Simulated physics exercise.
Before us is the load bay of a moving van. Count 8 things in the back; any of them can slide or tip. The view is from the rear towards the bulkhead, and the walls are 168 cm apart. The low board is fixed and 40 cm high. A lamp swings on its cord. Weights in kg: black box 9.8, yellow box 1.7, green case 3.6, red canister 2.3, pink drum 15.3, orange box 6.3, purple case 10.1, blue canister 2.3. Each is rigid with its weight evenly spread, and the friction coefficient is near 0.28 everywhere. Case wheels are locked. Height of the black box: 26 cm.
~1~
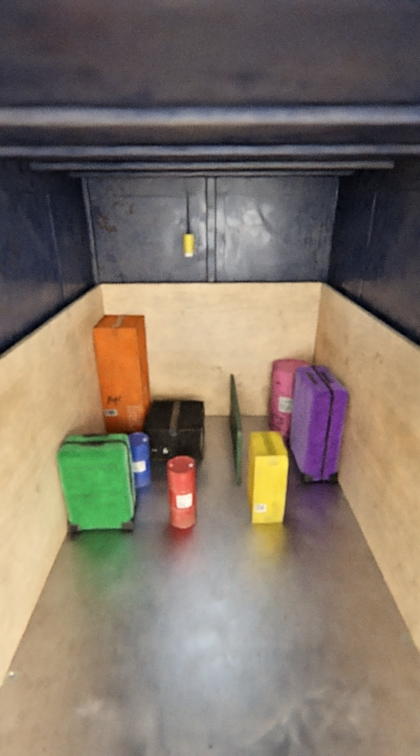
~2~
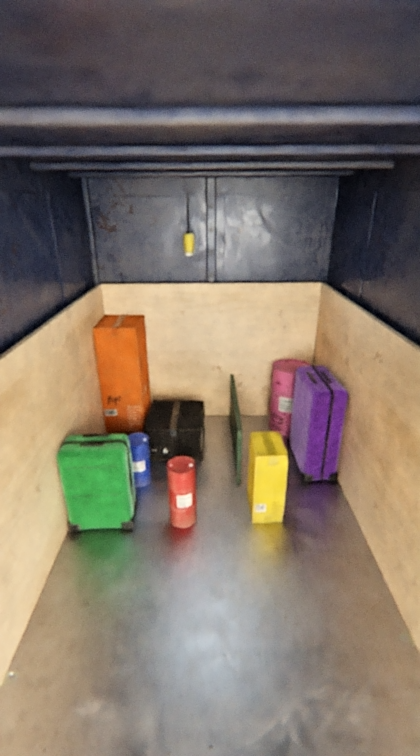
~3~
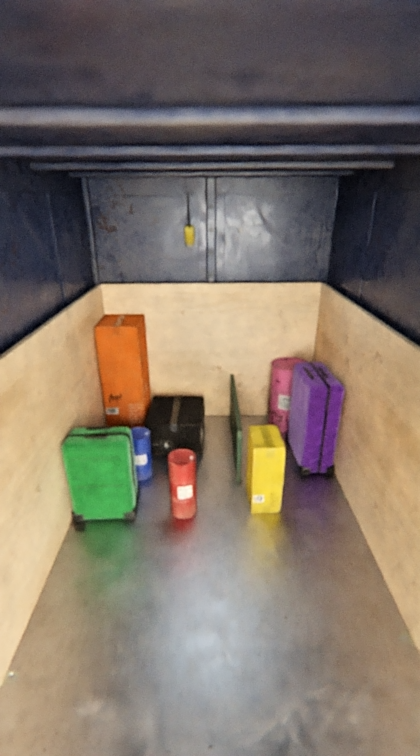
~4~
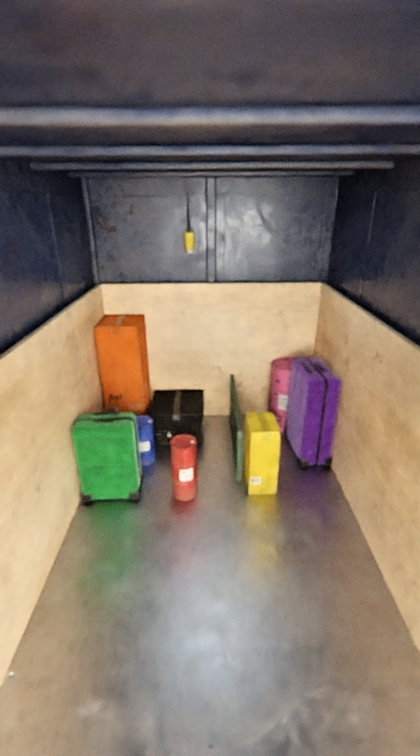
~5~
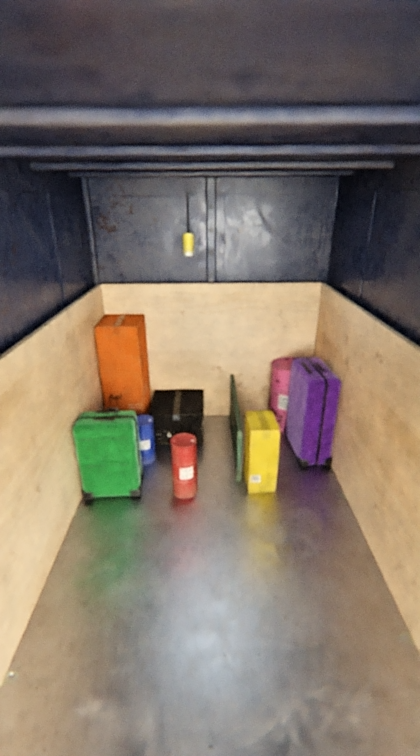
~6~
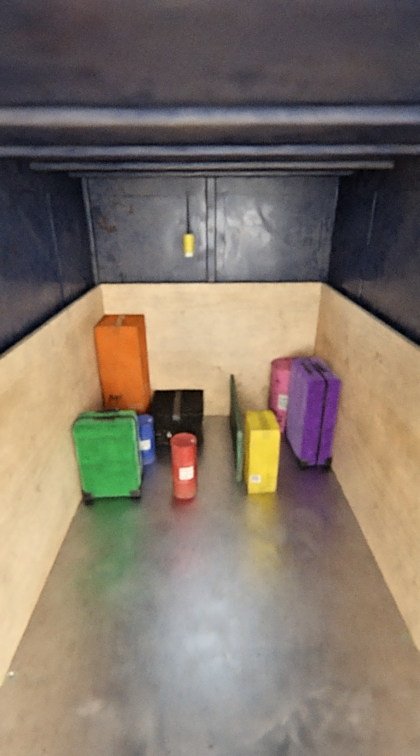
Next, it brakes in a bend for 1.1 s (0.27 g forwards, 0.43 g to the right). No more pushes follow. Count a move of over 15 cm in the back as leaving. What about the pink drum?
The pink drum stays put.
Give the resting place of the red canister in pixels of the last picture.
Near (224, 444).
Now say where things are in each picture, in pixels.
In the first picture, steady run; pink drum (289, 397); black box (176, 429).
In the second picture, force 0.37 g forwards; green case (100, 482); red canister (182, 492).
In the third picture, force 0.37 g forwards; green case (103, 473) 8 cm from its spot; orange box (126, 376) 3 cm from its spot.
In the fourth picture, steady run; green case (109, 456) 25 cm from its spot; blue canister (143, 441) 23 cm from its spot.
In the fifth picture, steady run; green case (110, 454) 27 cm from its spot; yellow box (261, 451) 26 cm from its spot.
In the sixth picture, steady run; red canister (185, 466) 25 cm from its spot.
Then, 0.70 s later than the last frame, force 0.27 g forwards, 0.43 g right; pink drum 4 cm from its spot near (289, 395); yellow box 40 cm from its spot; green case 40 cm from its spot.
Then, 0.90 s later than the last frame, force 0.27 g forwards, 0.43 g right; pink drum 4 cm from its spot near (289, 395); red canister 51 cm from its spot; blue canister 46 cm from its spot.
When it is over, not toppled but over 15 cm from the start, black box, yellow box, green case, red canister, orange box, purple case and blue canister; the last one within 15 cm of the start. In the last view, pink drum near (289, 395).
